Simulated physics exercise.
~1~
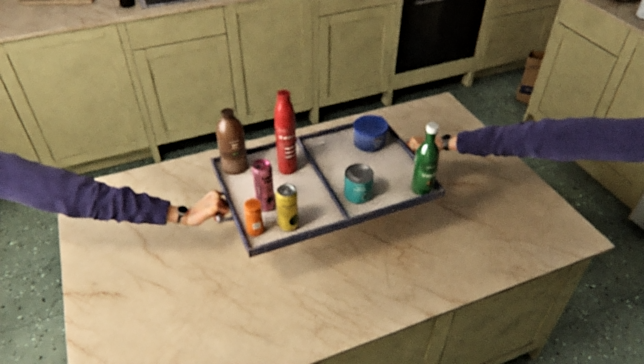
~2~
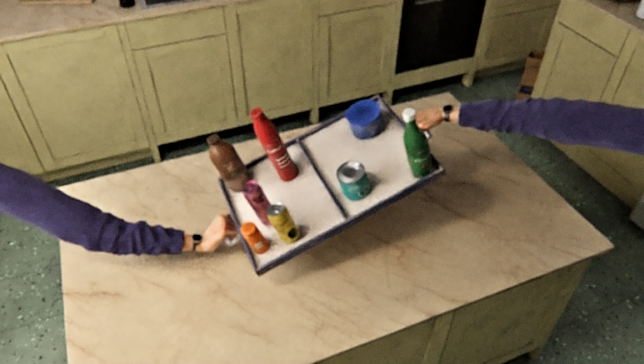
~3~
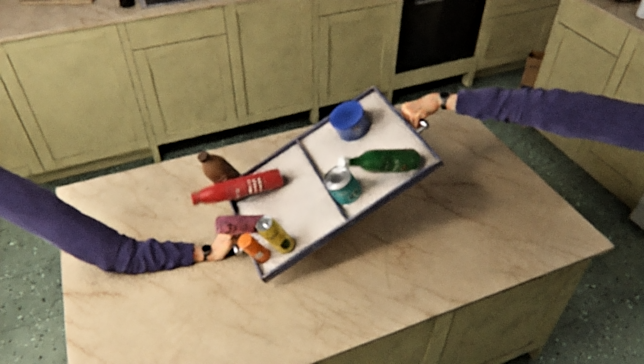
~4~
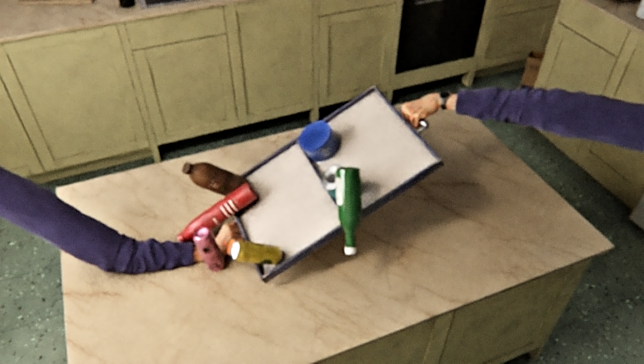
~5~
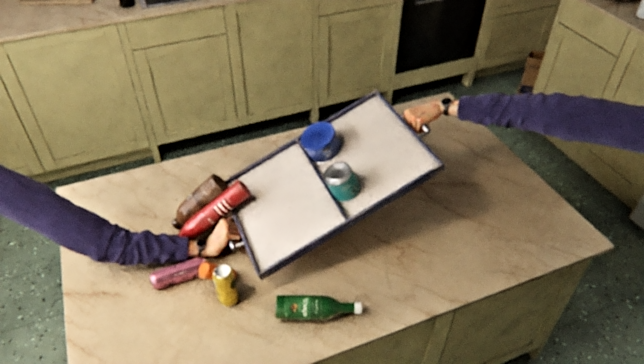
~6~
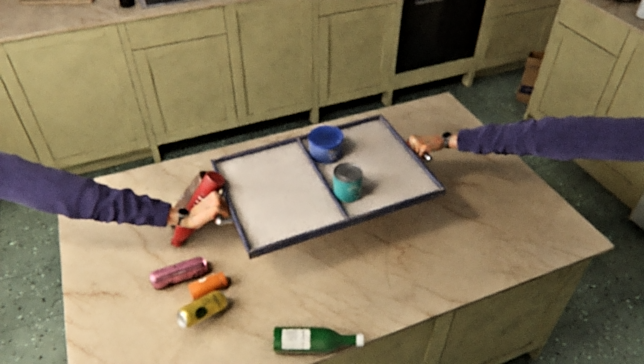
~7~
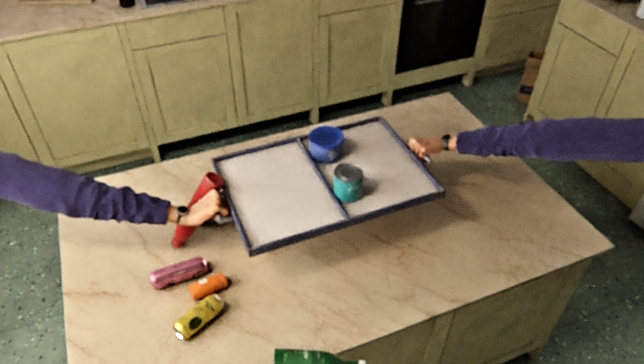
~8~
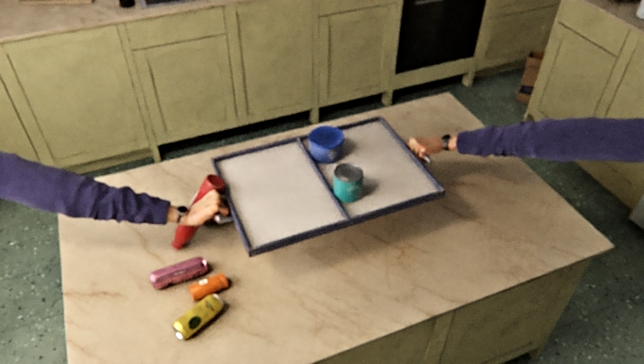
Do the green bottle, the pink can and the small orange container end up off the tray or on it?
All three end up off the tray, having gone over its edge while it was tipped down to the left.
We see two hands tip a divided tray of bottles, cans and tubs down to the left above a counter, sending the bottles, two cans and a small orange container off, then level it with only the blue tub and turquoise tin aboard as the green bottle leaves view.
